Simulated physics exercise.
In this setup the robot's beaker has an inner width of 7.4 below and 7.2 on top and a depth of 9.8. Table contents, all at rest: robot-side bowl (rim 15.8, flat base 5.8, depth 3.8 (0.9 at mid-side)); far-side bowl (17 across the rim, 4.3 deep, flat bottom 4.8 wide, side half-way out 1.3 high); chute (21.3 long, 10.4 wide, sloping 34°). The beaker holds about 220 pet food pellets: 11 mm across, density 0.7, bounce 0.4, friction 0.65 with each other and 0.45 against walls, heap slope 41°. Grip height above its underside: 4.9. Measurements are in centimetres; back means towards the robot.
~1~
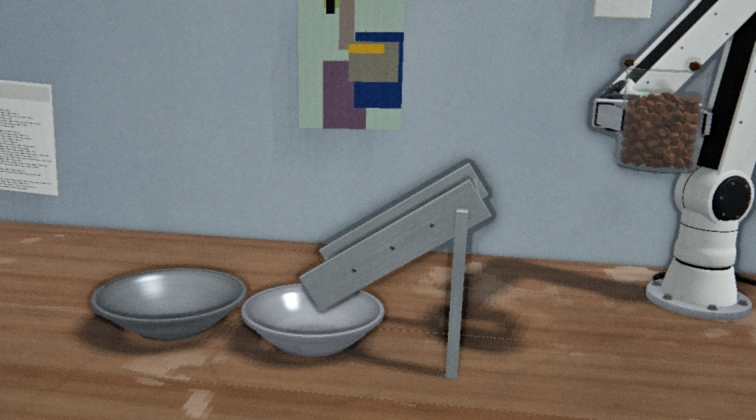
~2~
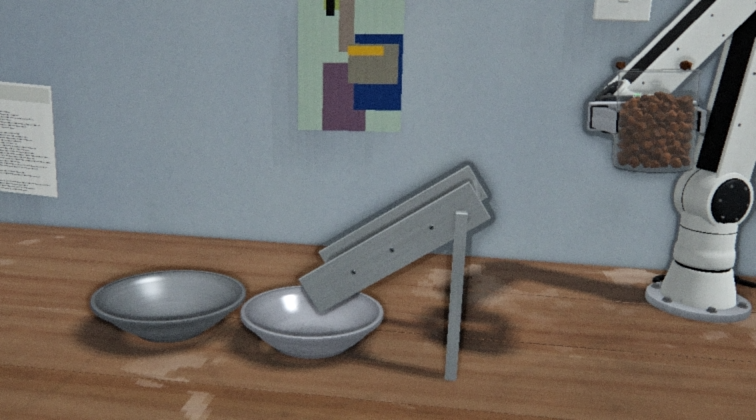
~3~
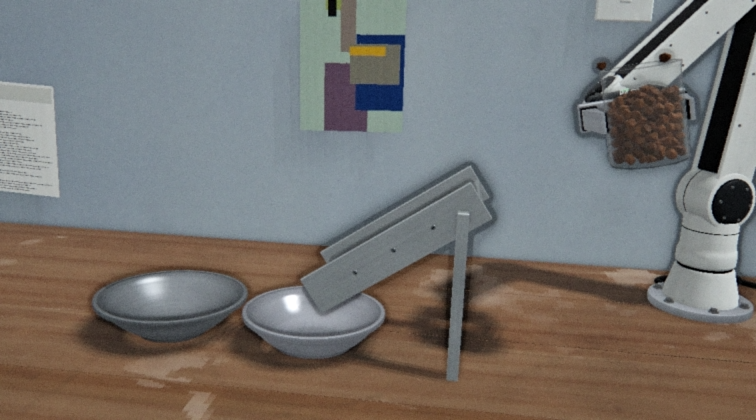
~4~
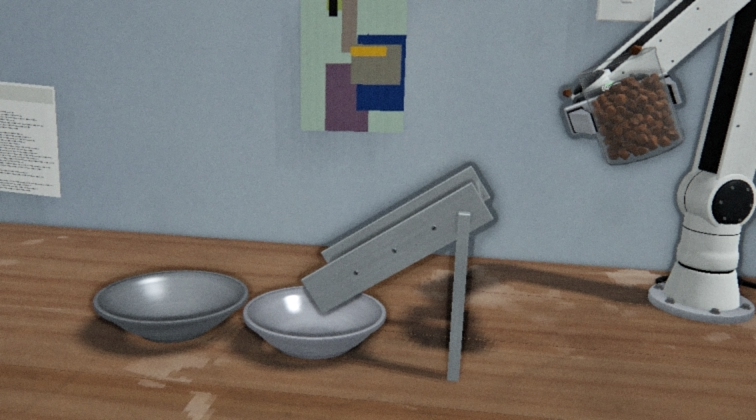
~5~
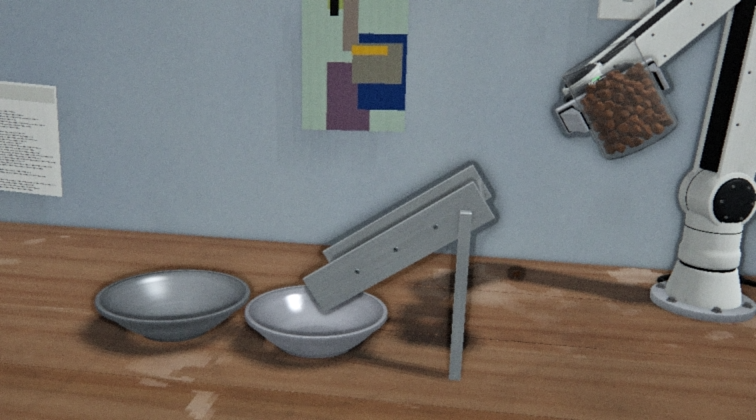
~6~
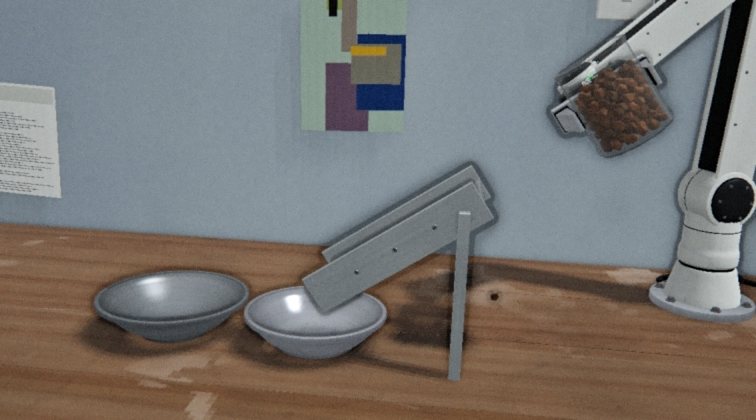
A white robot arm holding a clear container of brown pellets tilted it gradually to the left, and a stray pellet dropped to the wooden table behind a sloping metal chute and two gray bowls.
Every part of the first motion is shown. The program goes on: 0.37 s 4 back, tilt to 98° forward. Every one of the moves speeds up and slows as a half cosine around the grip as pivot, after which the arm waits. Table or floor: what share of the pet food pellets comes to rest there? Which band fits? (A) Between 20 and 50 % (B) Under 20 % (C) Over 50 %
Under 20 % (B).
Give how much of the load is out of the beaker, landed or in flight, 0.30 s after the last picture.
Near 0 per cent.
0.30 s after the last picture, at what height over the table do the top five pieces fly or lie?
34 cm or thereabouts.
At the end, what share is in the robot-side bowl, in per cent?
Some 0 per cent.
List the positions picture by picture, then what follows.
In the first frame, the beaker middle at (661, 121), level; upper third of the load around (663, 111), from x 625 to 695, top at y 65; 223 in the beaker.
In the second frame, the beaker middle at (655, 121), tilted 3° forward; upper third of the load around (658, 111), from x 620 to 690, top at y 65.
In the third frame, the beaker middle at (645, 115), tilted 12° forward; upper third of the load around (649, 105), from x 600 to 680, top at y 55.
In the fourth frame, the beaker middle at (631, 108), tilted 24° forward; upper third of the load around (634, 98), from x 565 to 675, top at y 50; 222 in the beaker, 1 on the chute or in flight.
In the fifth frame, the beaker middle at (620, 101), tilted 33° forward; upper third of the load around (624, 90), from x 515 to 665, top at y 70; 222 in the beaker, 1 on the chute or in flight.
In the sixth frame, the beaker middle at (614, 98), tilted 36° forward; upper third of the load around (620, 89), from x 495 to 665, top at y 65; 222 in the beaker, 1 on the chute or in flight.
Then, 0.15 s on, tilted 57° forward, highest piece 34 above the table; 222 in the beaker, 1 on the table or floor.
Then, 0.30 s on, tilted 92° forward, highest piece 34 above the table; 222 in the beaker, 1 on the table or floor.
Then, 0.57 s on, tilted 98° forward, highest piece 34 above the table; 211 in the beaker, 2 on the table or floor, 10 on the chute or in flight.
Then, 1.62 s on, tilted 98° forward, highest piece 34 above the table; 193 in the beaker, 29 on the table or floor, 1 on the chute or in flight.
In the end, 193 in the beaker, 29 on the table or floor, 1 on the chute or in flight. That is 13 % on the table or floor.
